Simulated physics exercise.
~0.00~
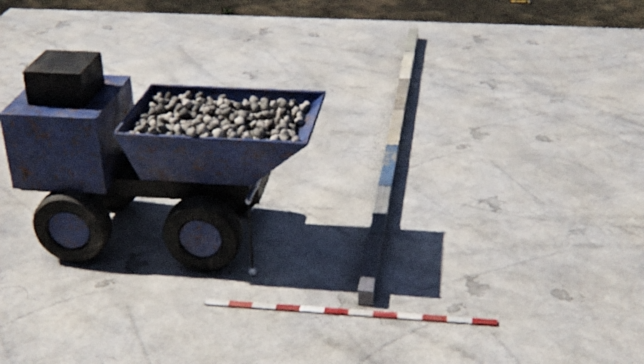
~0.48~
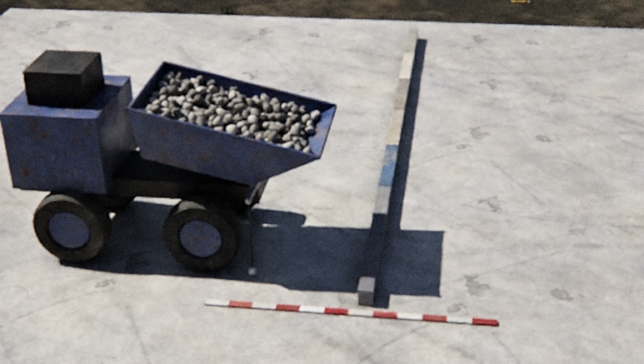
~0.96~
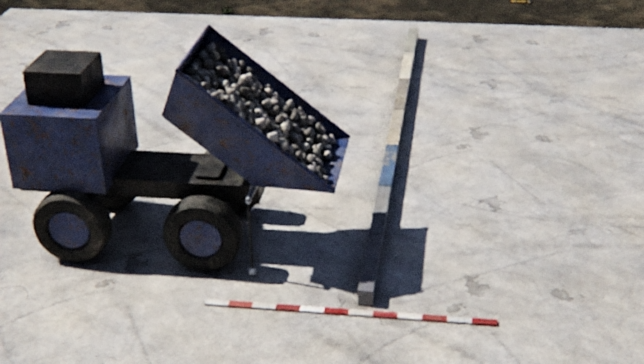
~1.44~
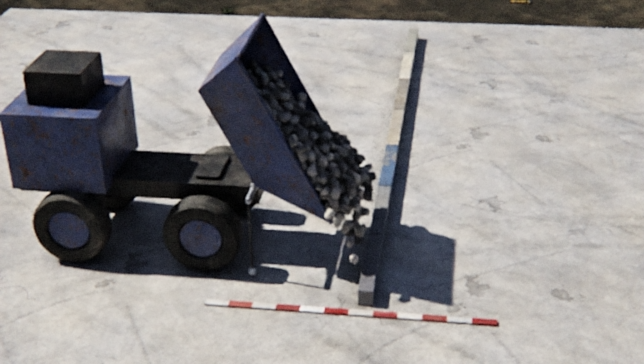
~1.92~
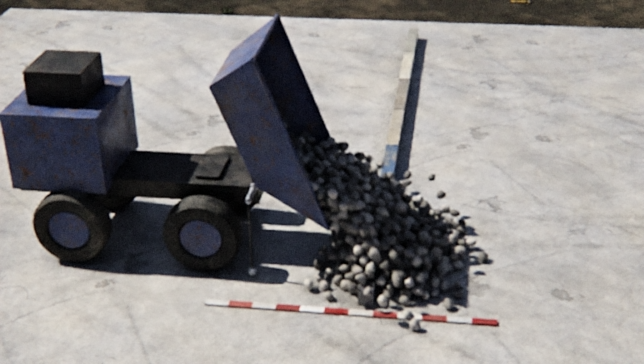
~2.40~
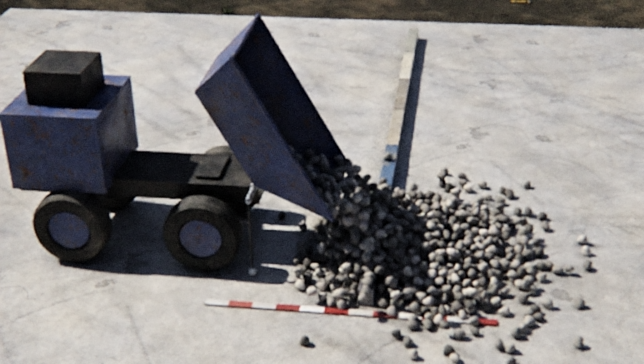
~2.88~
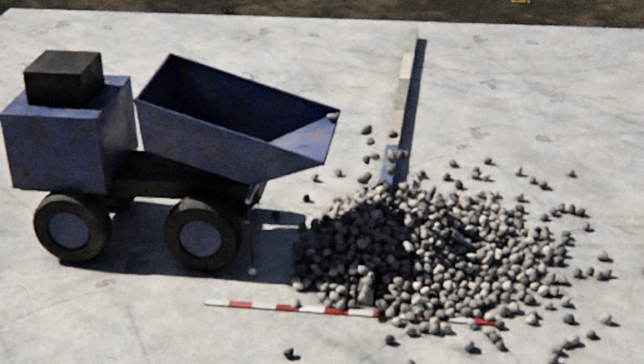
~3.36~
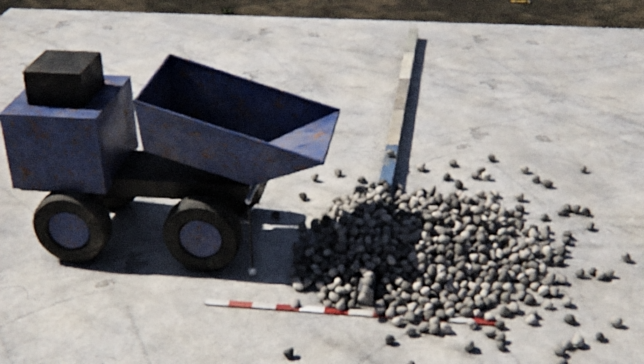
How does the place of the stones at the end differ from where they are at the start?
At the start the stones are heaped in the dumper's blue skip. At the end they lie in a spread pile on the floor, lower and further to the right, with many of them past the kerb.
